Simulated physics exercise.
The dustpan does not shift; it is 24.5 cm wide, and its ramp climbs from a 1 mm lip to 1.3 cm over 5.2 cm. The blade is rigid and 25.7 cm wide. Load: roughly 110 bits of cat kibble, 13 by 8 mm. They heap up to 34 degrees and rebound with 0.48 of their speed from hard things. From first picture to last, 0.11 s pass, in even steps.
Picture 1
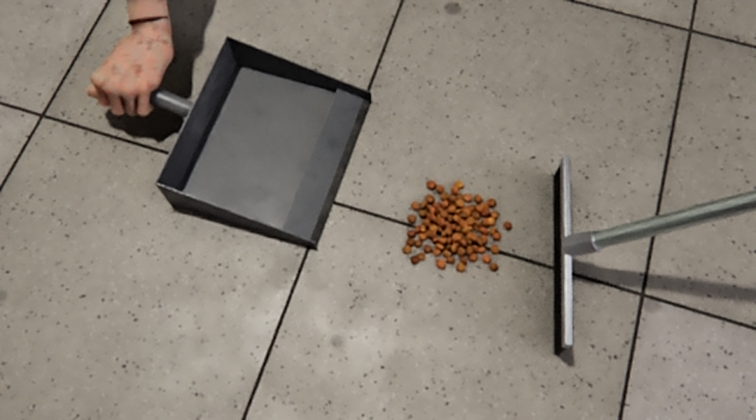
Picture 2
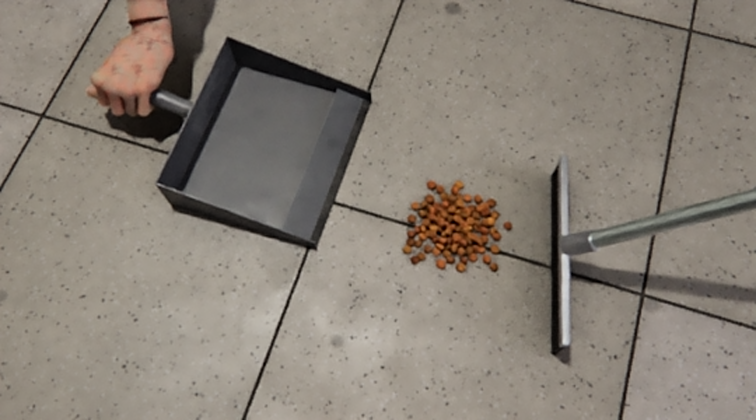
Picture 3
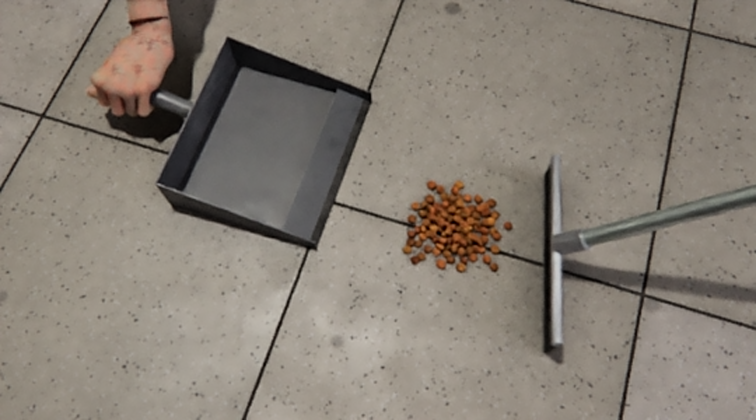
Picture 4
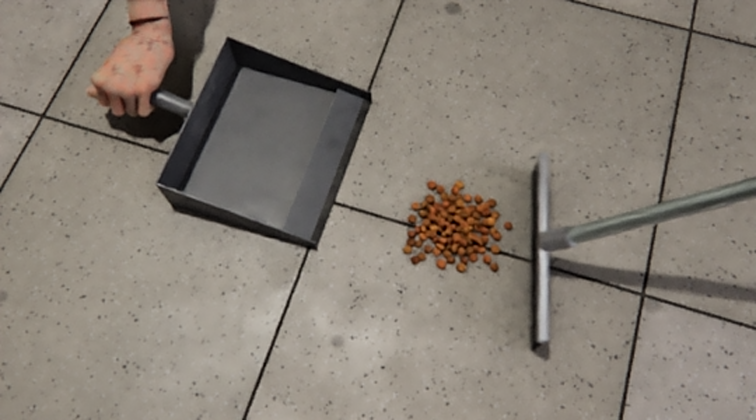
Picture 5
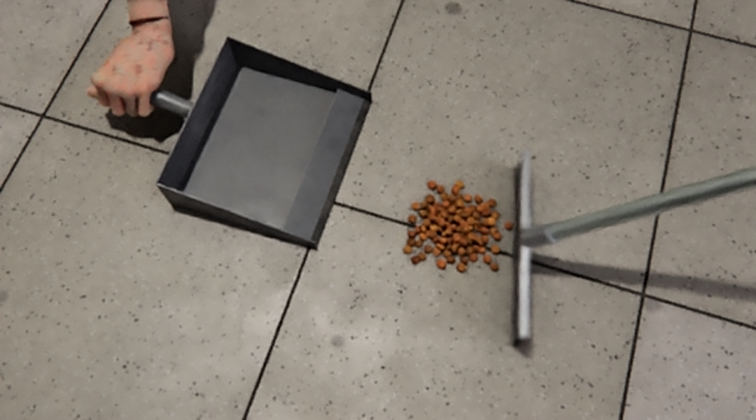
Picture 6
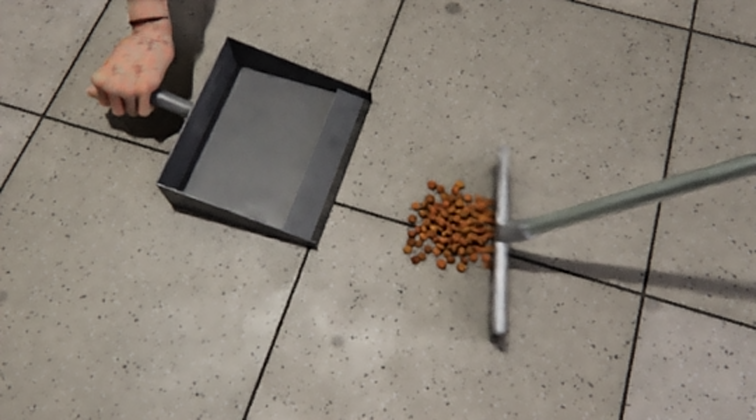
The clip shows a hand holding a dark dustpan still on a tiled floor while a long-handled blade slides left toward a small pile of brown kibble, reaching its right edge and pushing into the nearest pieces.
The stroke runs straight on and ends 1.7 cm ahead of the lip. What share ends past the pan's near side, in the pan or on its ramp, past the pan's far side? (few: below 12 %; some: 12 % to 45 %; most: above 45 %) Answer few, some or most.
Near side some, pan most, far side few.
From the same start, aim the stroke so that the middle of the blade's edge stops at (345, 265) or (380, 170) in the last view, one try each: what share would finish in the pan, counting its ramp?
Some 55 and 60 per cent.
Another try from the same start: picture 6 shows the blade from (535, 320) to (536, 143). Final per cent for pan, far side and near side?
Pan 5, far 0, near 0.
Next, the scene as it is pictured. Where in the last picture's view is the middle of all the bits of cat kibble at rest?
Near (284, 207).
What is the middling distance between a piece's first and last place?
Roughly 24 cm.
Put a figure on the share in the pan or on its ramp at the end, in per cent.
Some 70 per cent.
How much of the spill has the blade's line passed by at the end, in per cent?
Some 0 per cent.
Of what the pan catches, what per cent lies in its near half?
Some 80 per cent.
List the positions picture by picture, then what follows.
Blade from (567, 344) to (565, 163), moved 0.0 cm, 0 of the pieces shifted so far; middle of the pieces at (453, 227); pan at (261, 147), in the first frame.
Blade from (564, 344) to (562, 162), moved 0.3 cm, 0 of the pieces shifted so far; middle of the pieces at (453, 227), in the second frame.
Blade from (556, 342) to (555, 161), moved 1.4 cm, 0 of the pieces shifted so far; middle of the pieces at (454, 227), in the third frame.
Blade from (542, 339) to (542, 159), moved 3.1 cm, 0 of the pieces shifted so far; middle of the pieces at (454, 227), in the fourth frame.
Blade from (523, 336) to (525, 156), moved 5.5 cm, 0 of the pieces shifted so far; middle of the pieces at (454, 227), in the fifth frame.
Blade from (498, 331) to (503, 152), moved 8.5 cm, 15 of the pieces shifted so far; middle of the pieces at (454, 227); pan at (262, 147), in the sixth frame.
Then, 0.08 s after the last picture, middle of the blade 12 cm from the lip; 0 % over the lip, far side 0 %, near side 5 %.
Then, 0.14 s after the last picture, middle of the blade 6 cm from the lip; 5 % over the lip, far side 0 %, near side 15 %.
Then, 0.33 s after the last picture, middle of the blade 4 cm from the lip; 70 % over the lip, far side 0 %, near side 20 %.
In the end, near side 20 %, pan 70 %, far side 0 %, in front of the lip or behind the blade 10 %.
